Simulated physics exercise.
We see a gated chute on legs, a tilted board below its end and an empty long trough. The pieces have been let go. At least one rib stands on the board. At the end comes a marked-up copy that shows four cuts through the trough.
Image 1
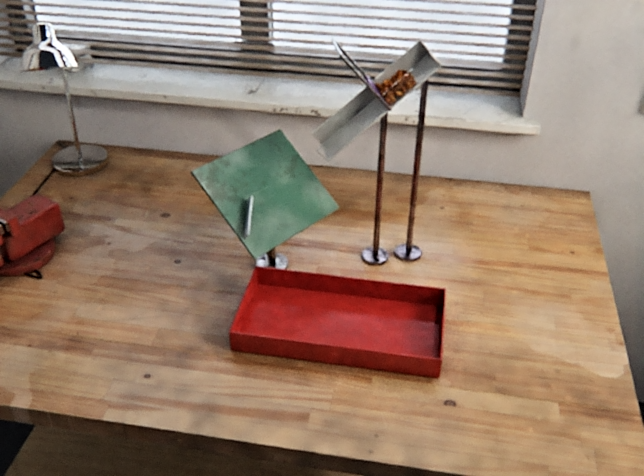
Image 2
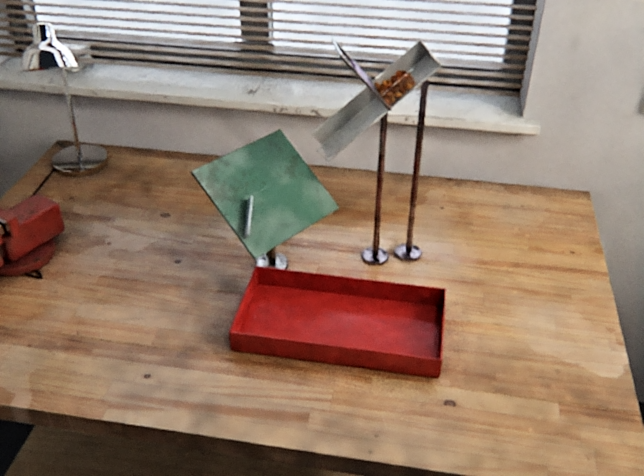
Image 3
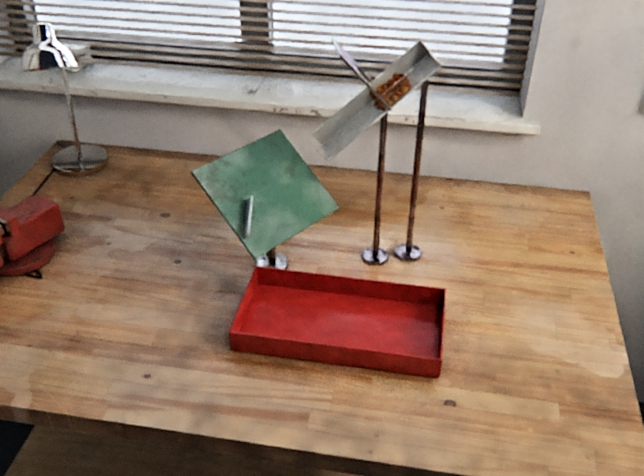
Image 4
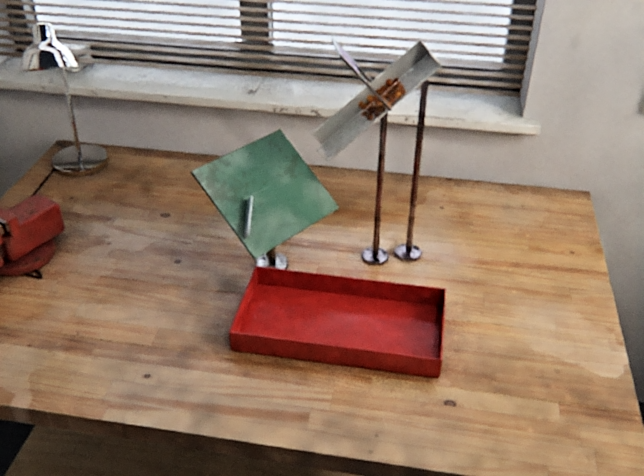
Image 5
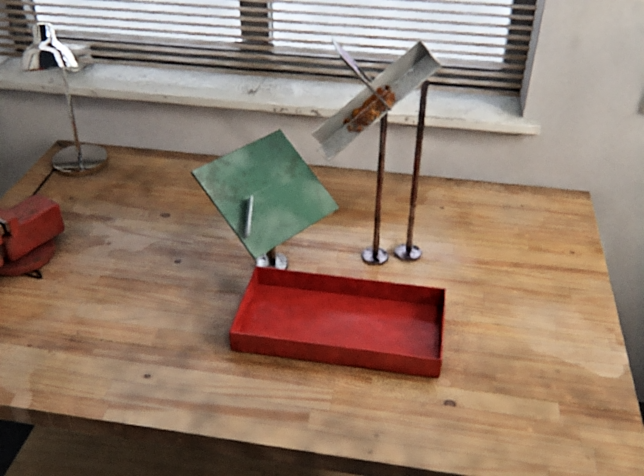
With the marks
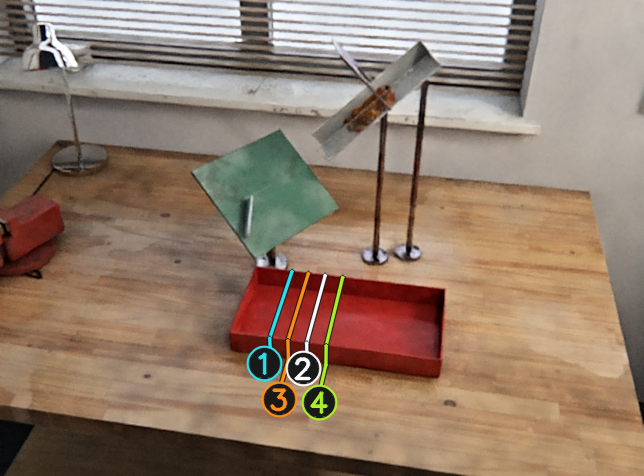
Small brown pieces sliding slowly down a raised metal chute above a tilted green board and an empty red tray.
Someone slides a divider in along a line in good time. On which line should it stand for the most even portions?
3 is best.
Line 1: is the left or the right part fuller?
Right.
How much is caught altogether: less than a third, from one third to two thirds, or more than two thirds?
It is more than two thirds.
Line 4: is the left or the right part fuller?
Left.
On the marked copy, line 1 crosses the front rim at (269, 337); line 2 crosses the front rim at (306, 342); line 3 crosses the front rim at (288, 339); line 4 crosses the front rim at (326, 344).
With 1, of what is caught, a small share on the left of the divider, all but a few on the right.
With 2, of what is caught, the bulk on the left of the divider, a small share on the right.
With 3, of what is caught, close to half on the left of the divider, close to half on the right.
With 4, of what is caught, all but a few on the left of the divider, a small share on the right.
